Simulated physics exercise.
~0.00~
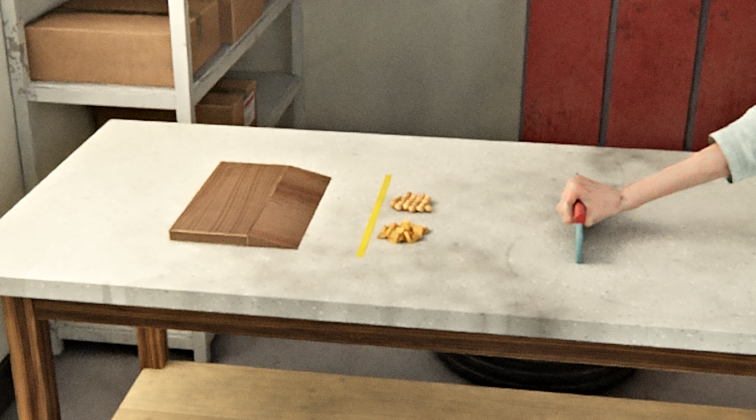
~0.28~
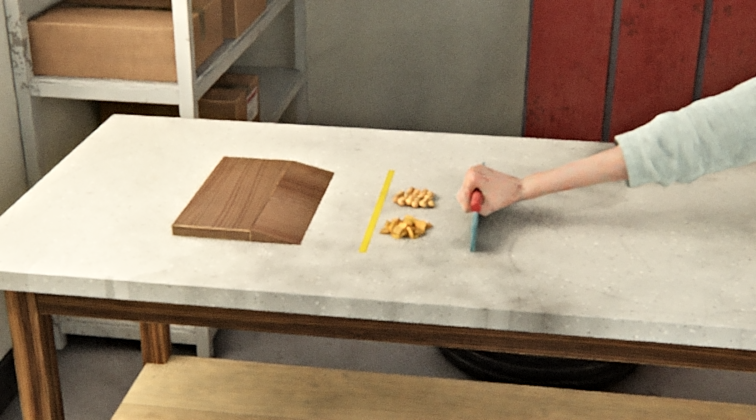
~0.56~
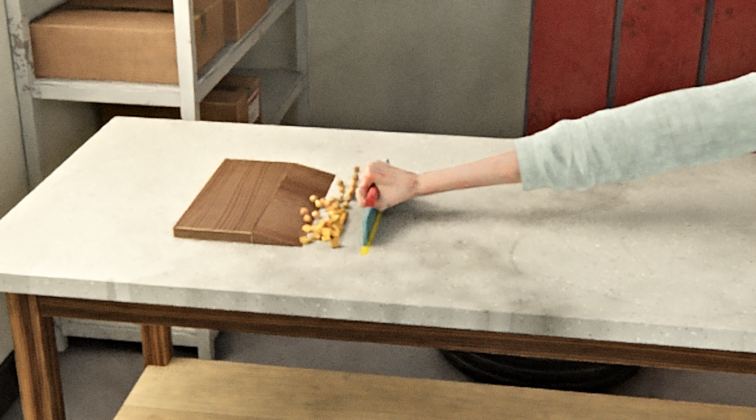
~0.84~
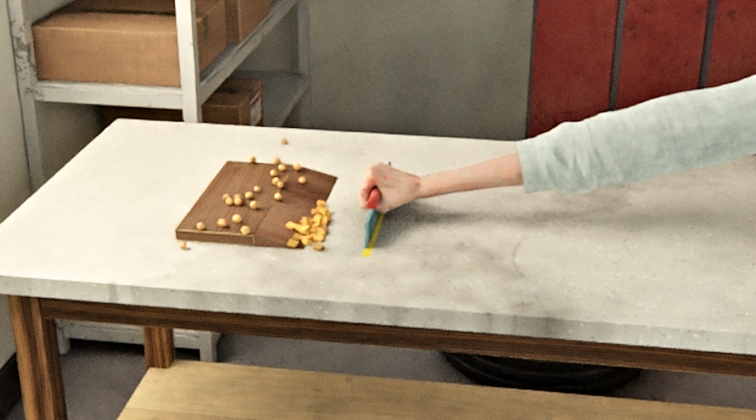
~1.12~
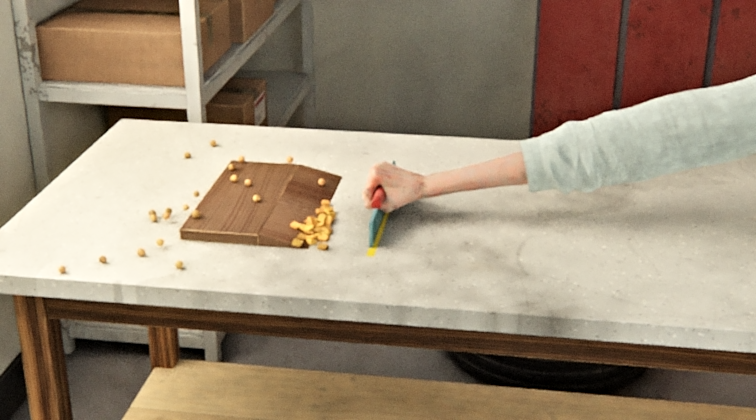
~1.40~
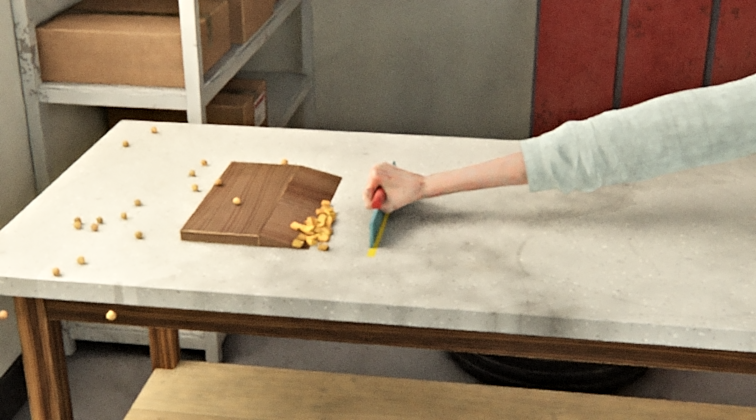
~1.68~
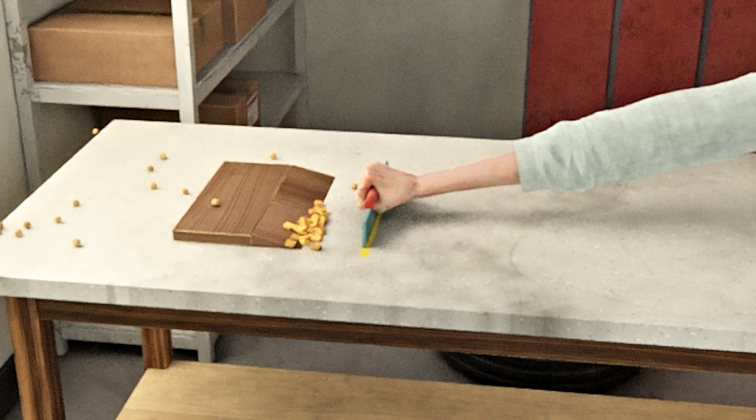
At the start, a hand holds a scraper with a red handle upright on a pale tabletop, to the right of two small yellowish piles, a line of yellow tape and a low wooden ramp. The hand slides the scraper left and shoves both piles across the tape towards the ramp. It stops at the tape and stays there, while the pieces carry on. The far pile's round pieces scatter up and over the ramp, rolling across the table's left side, some dropping off the edge. The near pile ends bunched at the ramp's lower right edge, short of the top.
